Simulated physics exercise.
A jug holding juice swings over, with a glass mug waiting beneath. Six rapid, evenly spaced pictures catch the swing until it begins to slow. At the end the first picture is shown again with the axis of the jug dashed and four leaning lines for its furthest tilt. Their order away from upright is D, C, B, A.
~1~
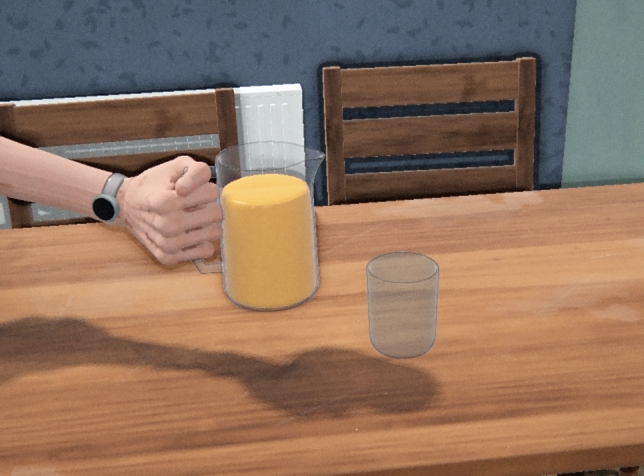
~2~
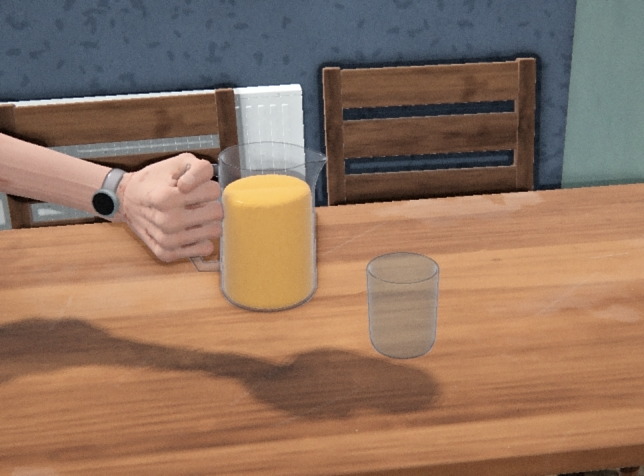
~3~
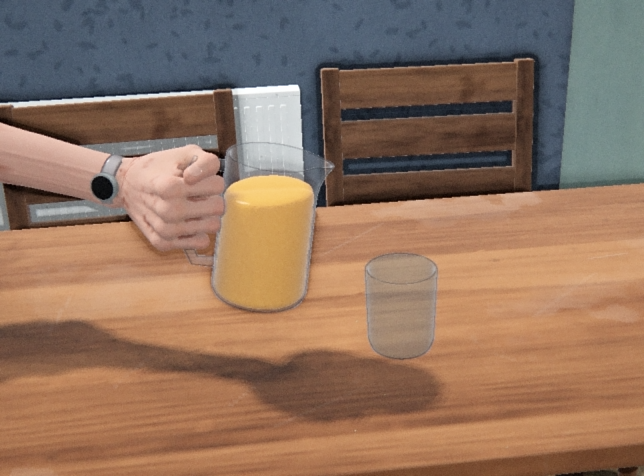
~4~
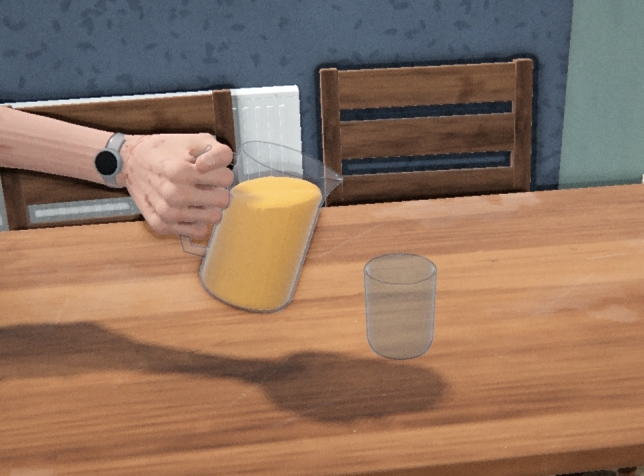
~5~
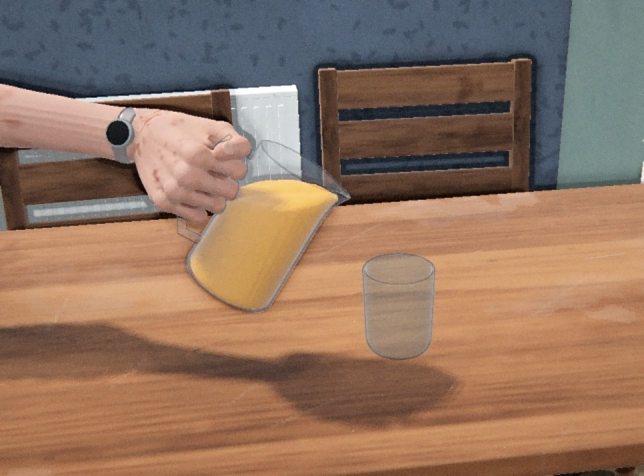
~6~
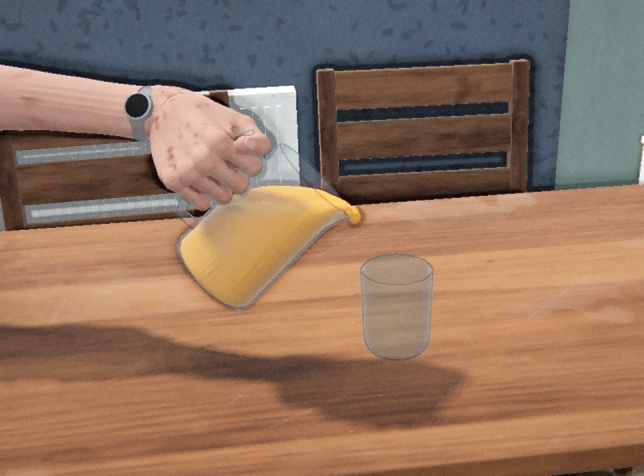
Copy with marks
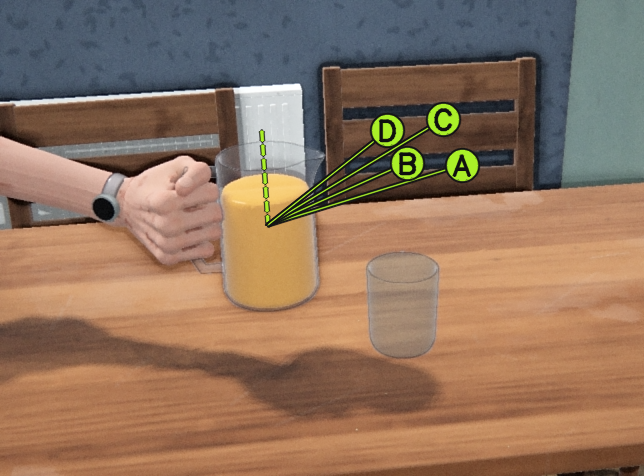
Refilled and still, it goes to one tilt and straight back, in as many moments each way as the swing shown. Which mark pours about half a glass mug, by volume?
The best tilt is C.
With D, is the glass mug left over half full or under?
Under half.
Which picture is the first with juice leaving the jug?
In picture 6.
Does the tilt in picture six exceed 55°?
No.
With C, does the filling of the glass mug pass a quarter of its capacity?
Yes, it does.
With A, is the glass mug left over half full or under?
Over half.
In lime, A at (445, 170); B at (391, 169); C at (428, 127); D at (374, 141).
Choosing A, the glass mug ends with about 97 % of what it can hold; 6 % of the juice is spilt.
Choosing B, the glass mug ends with about 77 % of what it can hold.
Choosing C, the glass mug ends with about 49 % of what it can hold.
Choosing D, the glass mug ends with about 29 % of what it can hold.
